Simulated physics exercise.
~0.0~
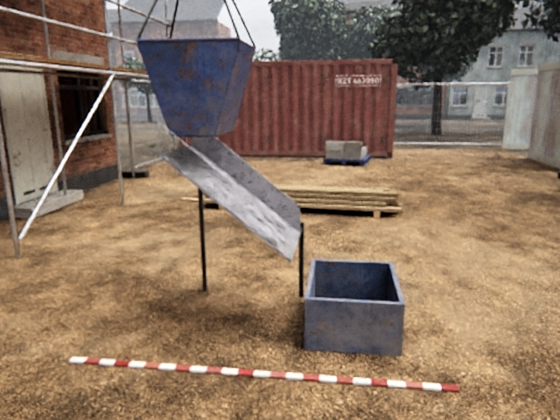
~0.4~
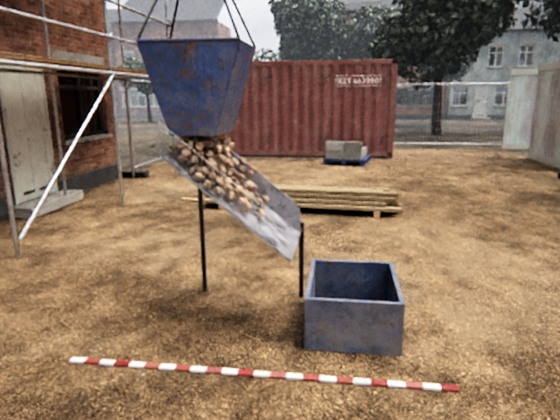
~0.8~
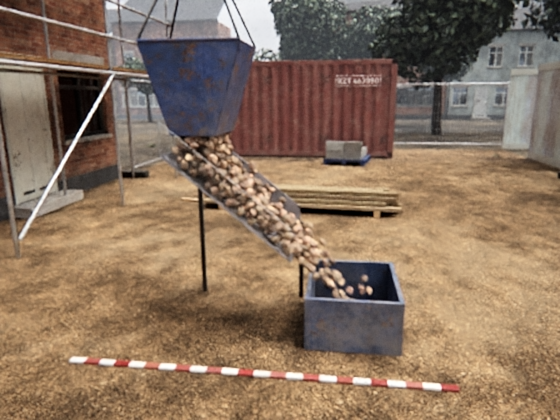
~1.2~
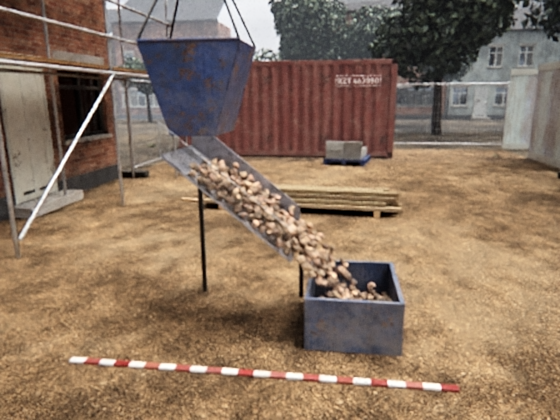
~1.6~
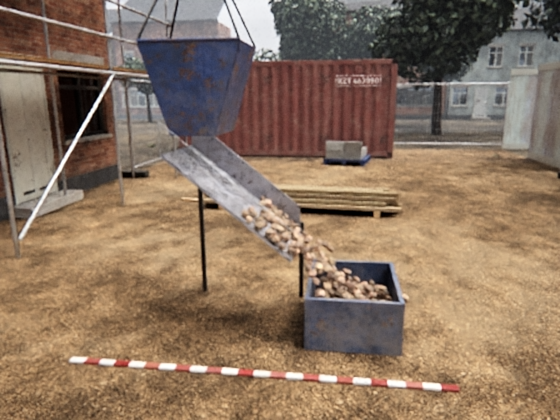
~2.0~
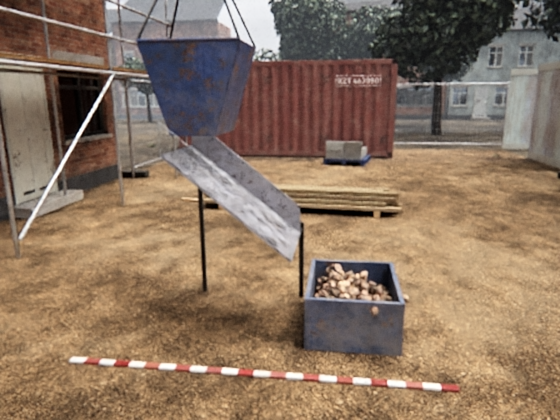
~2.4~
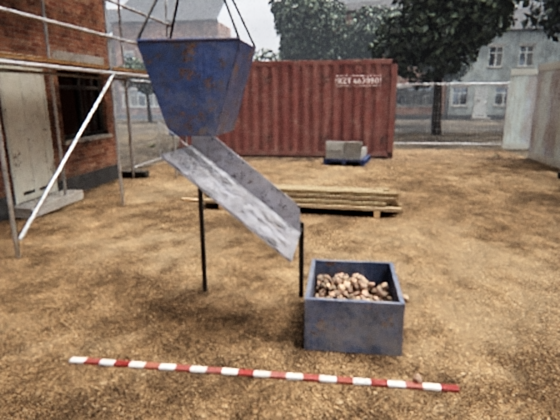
In this clip, a blue skip hangs still above a sloping steel chute in a yard, and brown stones drop from its bottom, slide down to the right and pour into an open blue bin, where they all settle in a heap, leaving the chute empty.
